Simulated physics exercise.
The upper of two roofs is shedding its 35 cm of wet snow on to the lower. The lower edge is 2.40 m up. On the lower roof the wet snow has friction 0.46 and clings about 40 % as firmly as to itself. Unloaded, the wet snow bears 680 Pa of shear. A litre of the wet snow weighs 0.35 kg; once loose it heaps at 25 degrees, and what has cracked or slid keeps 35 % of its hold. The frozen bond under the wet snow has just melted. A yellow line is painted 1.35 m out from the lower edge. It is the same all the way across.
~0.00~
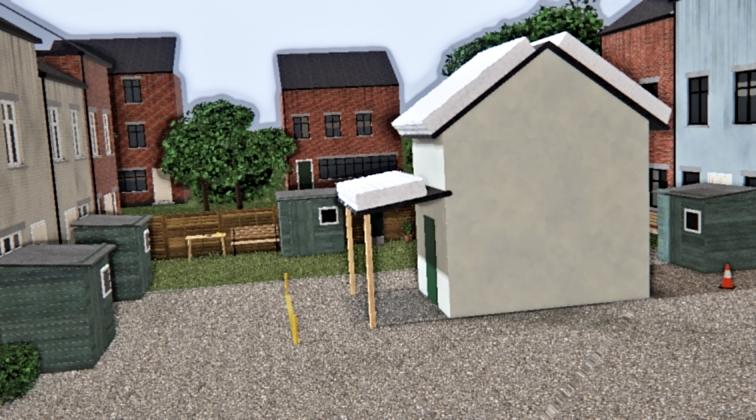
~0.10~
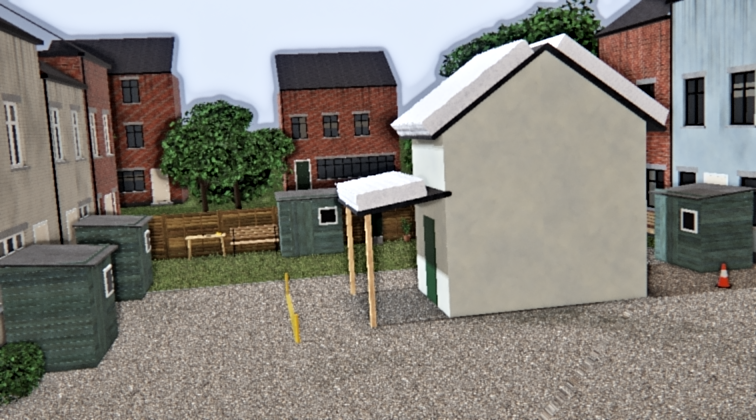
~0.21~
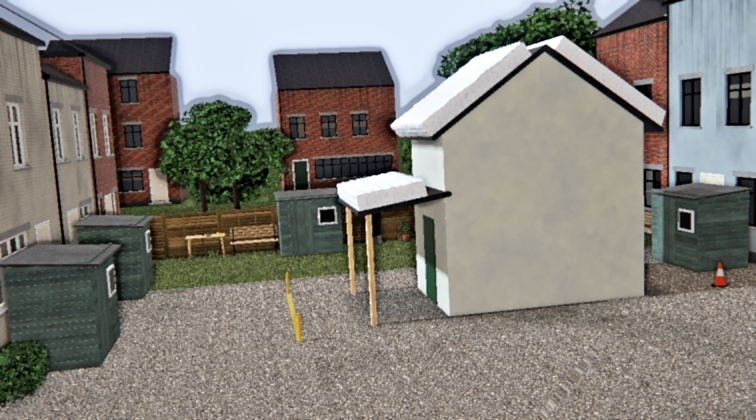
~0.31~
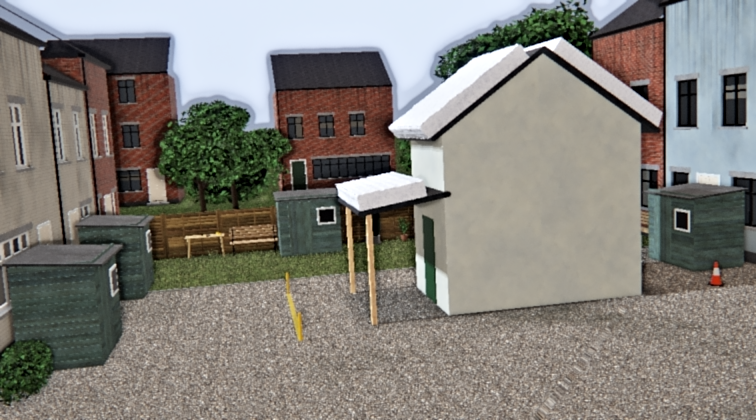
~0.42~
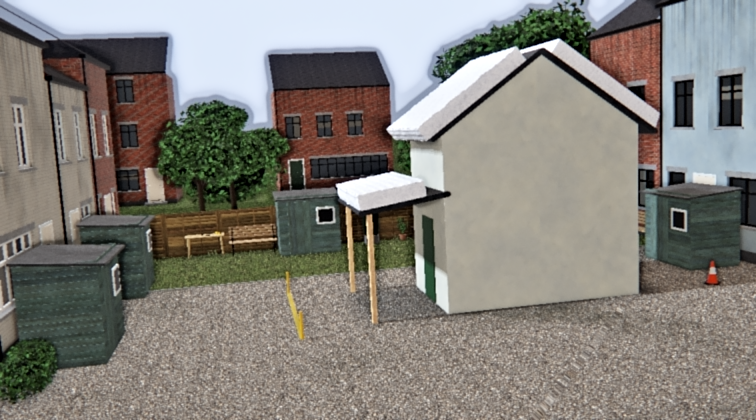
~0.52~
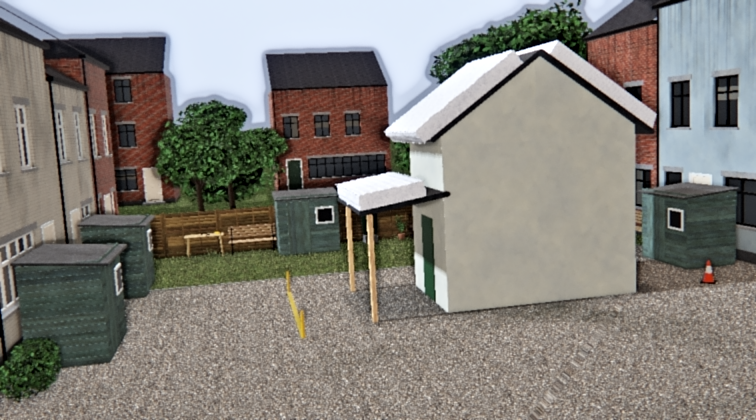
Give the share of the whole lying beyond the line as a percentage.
The share of the whole lying beyond the line is near 16 %.
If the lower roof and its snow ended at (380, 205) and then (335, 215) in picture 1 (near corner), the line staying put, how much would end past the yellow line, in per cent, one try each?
In that order: 30 %, 7 %.
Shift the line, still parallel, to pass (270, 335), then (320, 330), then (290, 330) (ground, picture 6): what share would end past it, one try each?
In that order: 6 %, 25 %, 12 %.
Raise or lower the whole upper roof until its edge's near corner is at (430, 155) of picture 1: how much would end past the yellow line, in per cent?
Then about 2 %.
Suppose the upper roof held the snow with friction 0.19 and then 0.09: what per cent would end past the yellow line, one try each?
In turn about 45 %, 50 %.
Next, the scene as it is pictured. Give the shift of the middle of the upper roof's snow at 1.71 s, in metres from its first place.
Some 2.0 m.
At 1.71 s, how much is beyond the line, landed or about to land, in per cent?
Near 0 %.
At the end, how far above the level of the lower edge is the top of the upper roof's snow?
Some 0.7 m.
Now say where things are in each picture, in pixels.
In the first frame, front end of the wet snow at (430, 124).
In the second frame, front end of the wet snow at (429, 125), its middle shifted 7 mm.
In the third frame, front end of the wet snow at (428, 127), its middle shifted 2.7 cm.
In the fourth frame, front end of the wet snow at (427, 129), its middle shifted 6.2 cm, 2 % of it past the upper edge, in one piece.
In the fifth frame, front end of the wet snow at (425, 137), its middle shifted 11 cm, 4 % of it past the upper edge, in one piece.
In the sixth frame, front end of the wet snow at (422, 126), its middle shifted 18 cm, 7 % of it past the upper edge, in one piece.
By 1.07 s, none is below the lower edge and 0 % is past the line.
By 1.71 s, none is below the lower edge and 0 % is past the line.
By 2.36 s, 5 % is below the lower edge and 0 % is past the line.
By 3.00 s, 41 % is below the lower edge and 9 % is past the line.
By 5.40 s, at the end, 54 % is below the lower edge and 16 % is past the line.
